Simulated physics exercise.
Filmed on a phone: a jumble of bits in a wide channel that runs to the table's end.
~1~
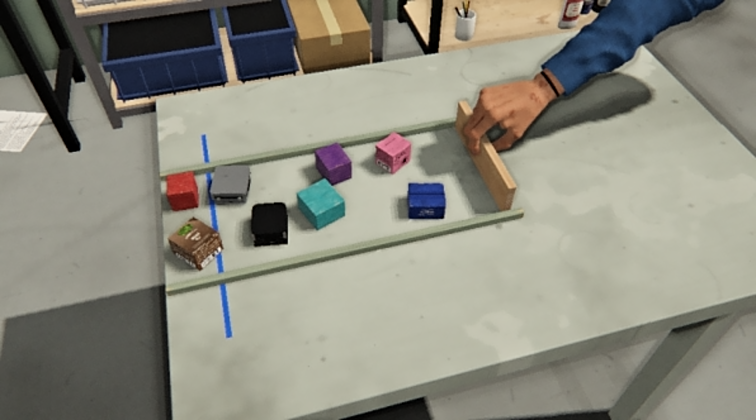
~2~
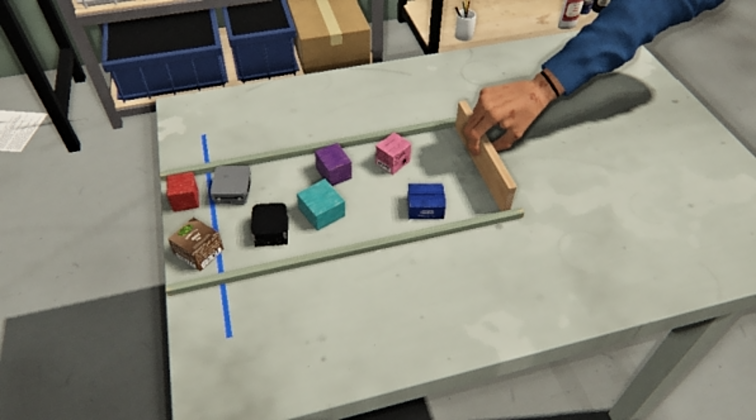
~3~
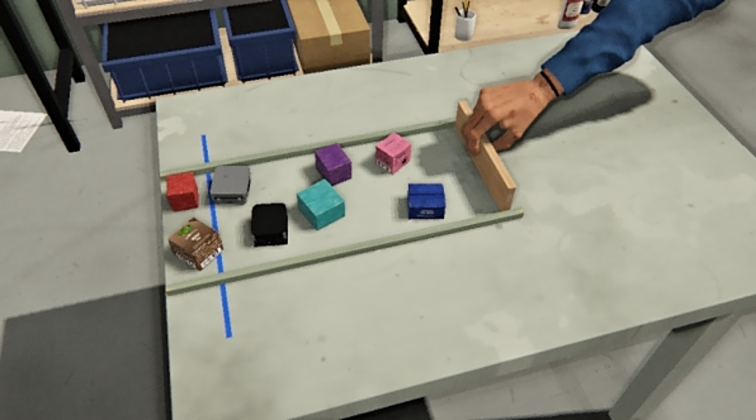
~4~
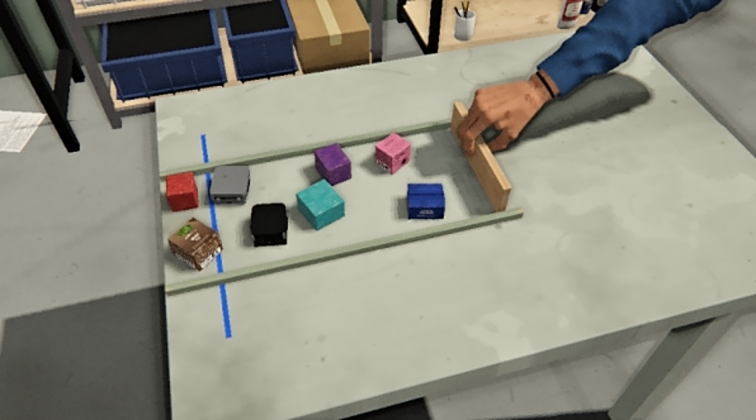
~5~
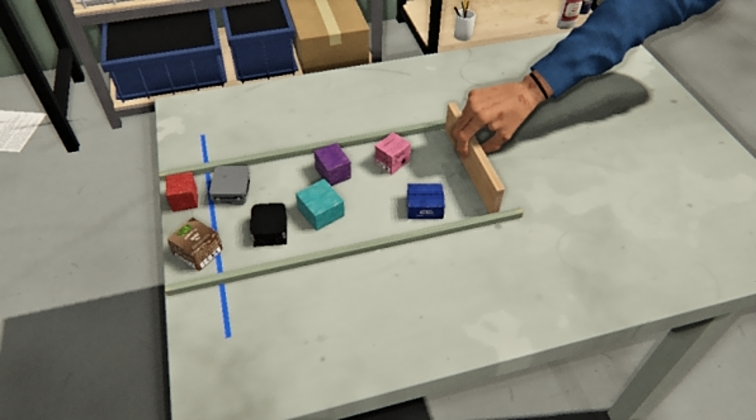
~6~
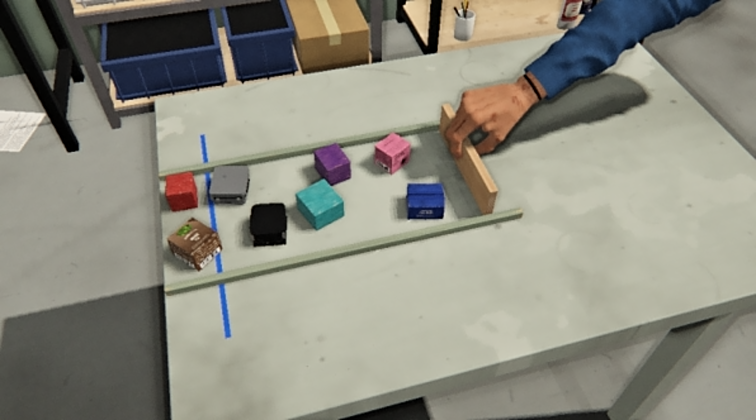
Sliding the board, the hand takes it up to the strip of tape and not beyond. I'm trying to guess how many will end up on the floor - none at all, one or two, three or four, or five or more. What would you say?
The number going over the end will be three or four.
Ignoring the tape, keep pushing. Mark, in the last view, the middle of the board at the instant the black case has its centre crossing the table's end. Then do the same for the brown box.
About (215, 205), and (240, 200) for the other.
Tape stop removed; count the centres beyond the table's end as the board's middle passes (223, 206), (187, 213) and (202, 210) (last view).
3, 5 and 5.
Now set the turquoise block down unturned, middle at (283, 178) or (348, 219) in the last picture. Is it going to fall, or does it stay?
Gone; Gone.
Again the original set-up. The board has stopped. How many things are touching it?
So the total is 3.
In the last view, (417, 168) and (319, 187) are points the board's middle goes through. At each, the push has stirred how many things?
So far 2, and 5 at the second.
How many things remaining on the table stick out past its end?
The count is 2.
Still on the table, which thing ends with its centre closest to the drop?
Result - the black case.
A little later, none off yet; red block at rest near (182, 192); brown box at rest near (195, 244); grey case at rest near (231, 186).
Next, one off so far; red block tilted well over near (115, 240); brown box shifted about its own width near (170, 255); grey case shifted about its own width near (172, 196).
When it is over, the number that fall off is three or four; down, grey case, brown box and red block.
